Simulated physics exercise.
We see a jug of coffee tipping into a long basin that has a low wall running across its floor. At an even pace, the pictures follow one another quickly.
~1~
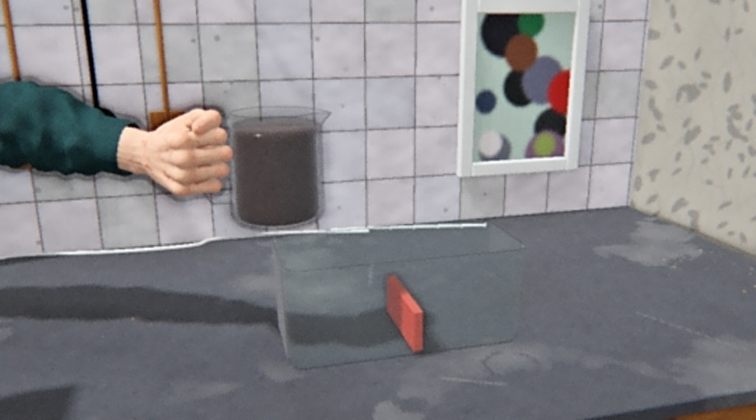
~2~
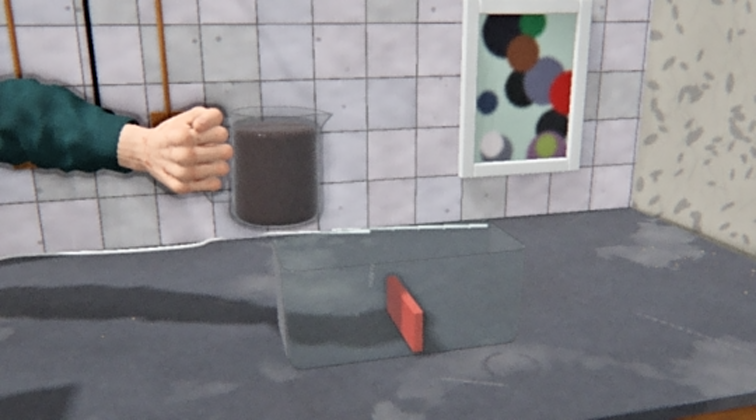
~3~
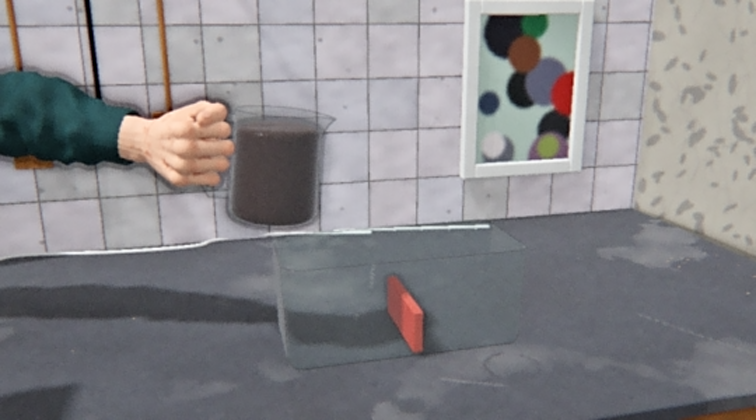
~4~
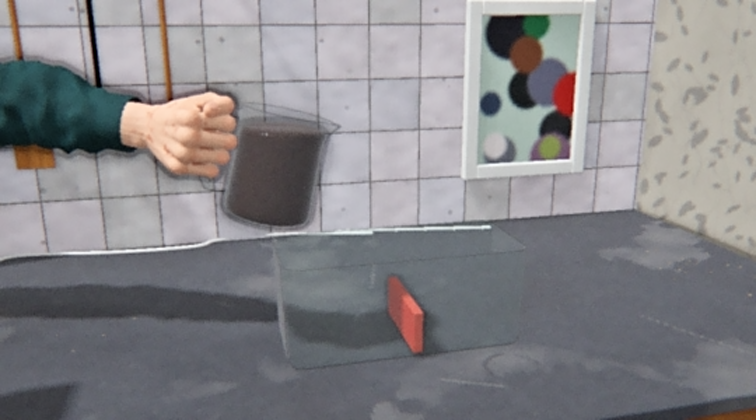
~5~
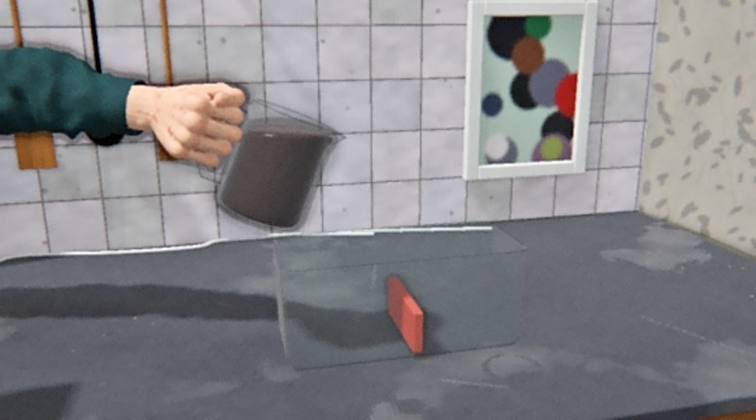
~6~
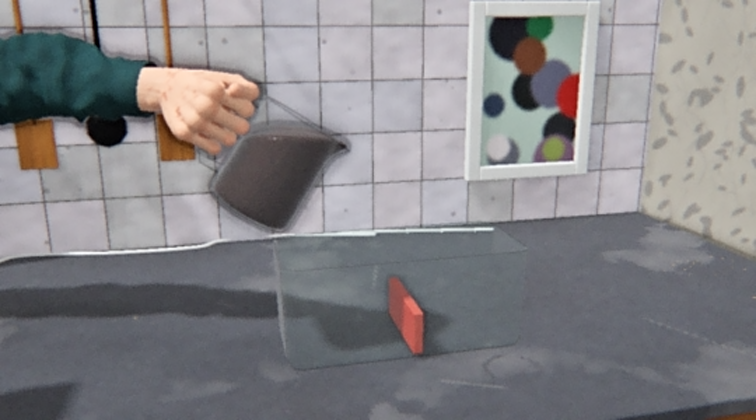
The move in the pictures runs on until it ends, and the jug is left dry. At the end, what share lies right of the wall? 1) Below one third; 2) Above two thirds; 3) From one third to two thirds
Below one third.
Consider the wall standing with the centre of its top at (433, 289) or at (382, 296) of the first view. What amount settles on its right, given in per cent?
The first placement leaves close to 5 per cent, the second close to 60 per cent.
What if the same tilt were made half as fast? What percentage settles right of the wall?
About 15 in a hundred.
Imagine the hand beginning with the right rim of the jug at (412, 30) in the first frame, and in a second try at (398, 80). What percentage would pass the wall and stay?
First try: 60 percent; second try: 90 percent.
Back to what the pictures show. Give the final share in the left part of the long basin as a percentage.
I'd estimate around 90 per cent.
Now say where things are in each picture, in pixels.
It leans 0°; its right rim is at (331, 111); the coffee meets the walls at (232, 130) and (316, 126); the long basin's rim runs from (277, 255) to (507, 234); the wall's top is at (404, 294), in the first frame.
It leans 2°; its right rim is at (333, 113); the coffee meets the walls at (233, 129) and (317, 126), in the second frame.
It leans 6°; its right rim is at (336, 117); the coffee meets the walls at (236, 128) and (319, 129), in the third frame.
It leans 13°; its right rim is at (342, 125); the coffee meets the walls at (239, 130) and (325, 131), in the fourth frame.
It leans 22°; its right rim is at (347, 136); the coffee meets the walls at (234, 149) and (333, 133), in the fifth frame.
It leans 34°; its right rim is at (351, 150); the coffee meets the walls at (230, 155) and (338, 139), in the sixth frame.
A moment on, the jug is tipped on its side and 63 per cent is still to pour, 15 is left of the wall and 3 right of it.
Next, the jug is tipped right over and 24 per cent is still to pour, 58 is left of the wall and 5 right of it.
Then the jug is tipped right over and 8 per cent is still to pour, 79 is left of the wall and 7 right of it.
Later the jug is tipped right over and 2 per cent is still to pour, 87 is left of the wall and 8 right of it.
Finally, 88 per cent lies left of the wall, 10 right of it and 2 outside.
